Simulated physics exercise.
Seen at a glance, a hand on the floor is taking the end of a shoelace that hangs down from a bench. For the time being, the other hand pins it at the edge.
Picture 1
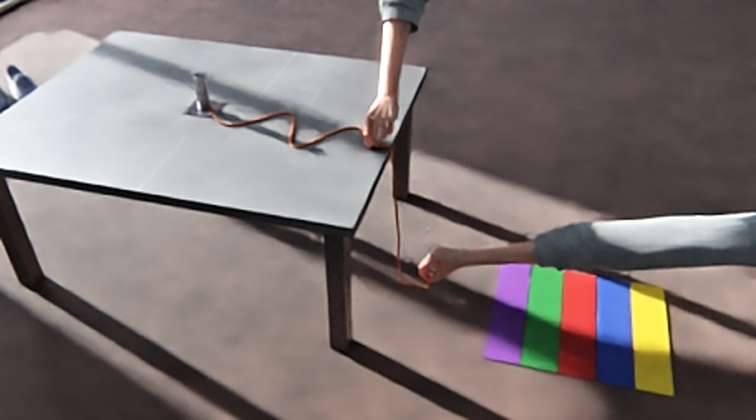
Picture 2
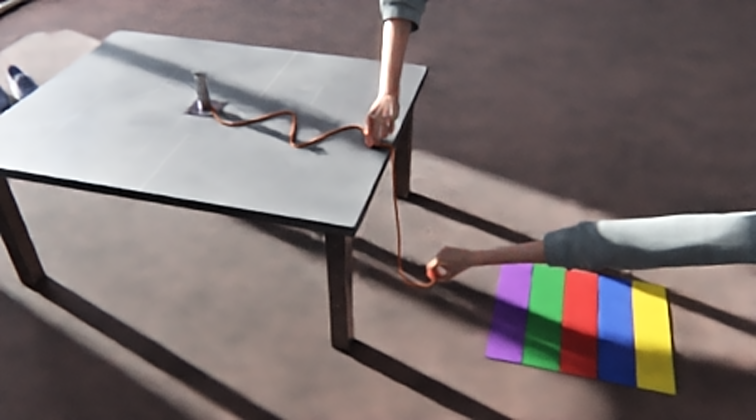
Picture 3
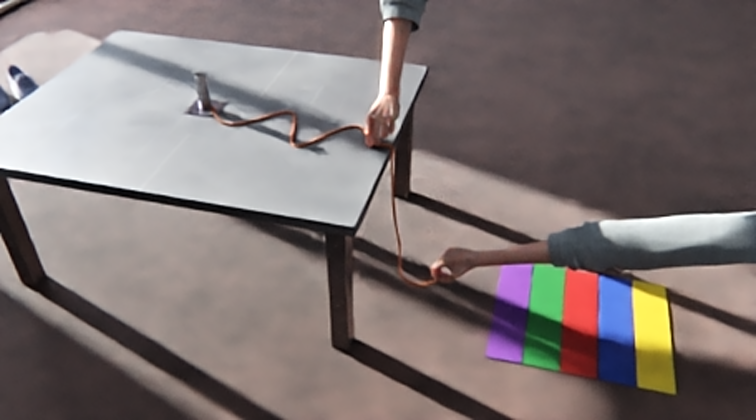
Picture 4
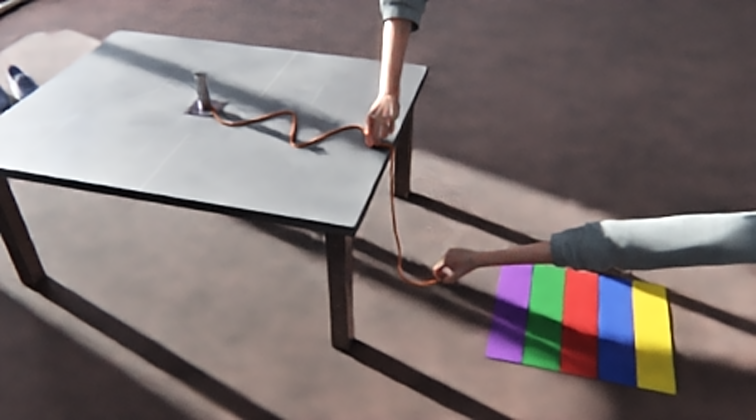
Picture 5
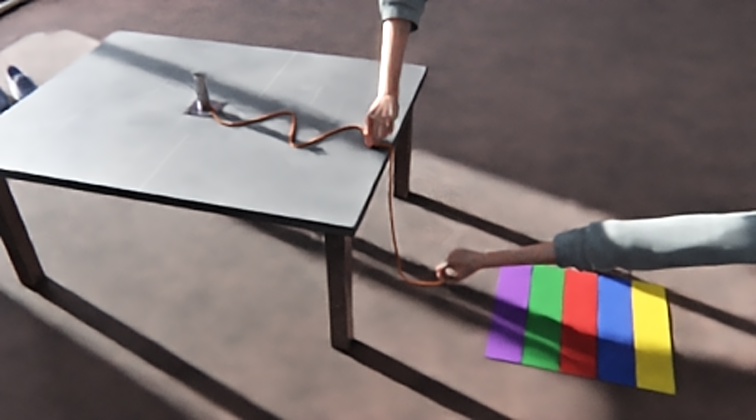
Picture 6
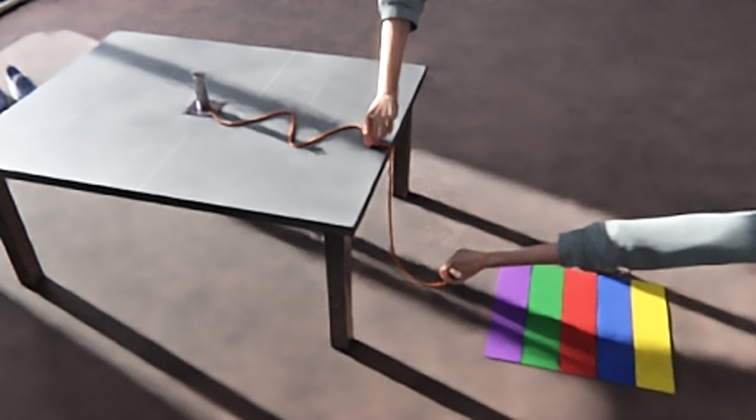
A dim room with a brown floor crossed by long shadows is seen from above at an angle, the view fixed. An orange cord winds from a small metal post on a grey table to a hand pressing it at the right edge, then hangs to another hand near purple, green, red, blue and yellow stripes. The lower hand draws the cord's end slightly rightward, while the upper hand stays still.
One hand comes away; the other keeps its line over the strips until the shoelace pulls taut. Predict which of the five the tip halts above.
I expect it over the yellow strip.
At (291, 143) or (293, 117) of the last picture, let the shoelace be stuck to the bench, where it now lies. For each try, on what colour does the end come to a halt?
It would be red; blue.
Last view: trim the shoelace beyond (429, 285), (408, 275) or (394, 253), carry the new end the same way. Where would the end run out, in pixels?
First (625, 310), then (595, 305), then (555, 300).
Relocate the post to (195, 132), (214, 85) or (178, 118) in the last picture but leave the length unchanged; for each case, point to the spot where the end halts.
First (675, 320), then (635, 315), and last (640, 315).
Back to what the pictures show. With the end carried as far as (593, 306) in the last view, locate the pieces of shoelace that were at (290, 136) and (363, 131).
(352, 131) for the first, (407, 192) for the second.
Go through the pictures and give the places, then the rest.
In the first picture, end (428, 278); purple (505, 342); green (541, 349); red (577, 356); blue (615, 363); yellow (653, 371).
In the second picture, end (436, 279); shoelace through (225, 124) (294, 119) (319, 139) (371, 143) (395, 199) (400, 261).
In the third picture, end (441, 279).
In the fourth picture, end (443, 280); shoelace through (226, 124) (294, 119) (320, 139) (371, 143) (392, 199) (400, 261).
In the fifth picture, end (446, 280).
In the sixth picture, end (450, 281); shoelace through (224, 124) (293, 119) (318, 139) (370, 143) (390, 198) (397, 261).
Soon after, end near (593, 306); over red.
Then, end near (634, 313); over blue.
At full stretch, end near (657, 318); over yellow. It gets as far as the yellow strip.
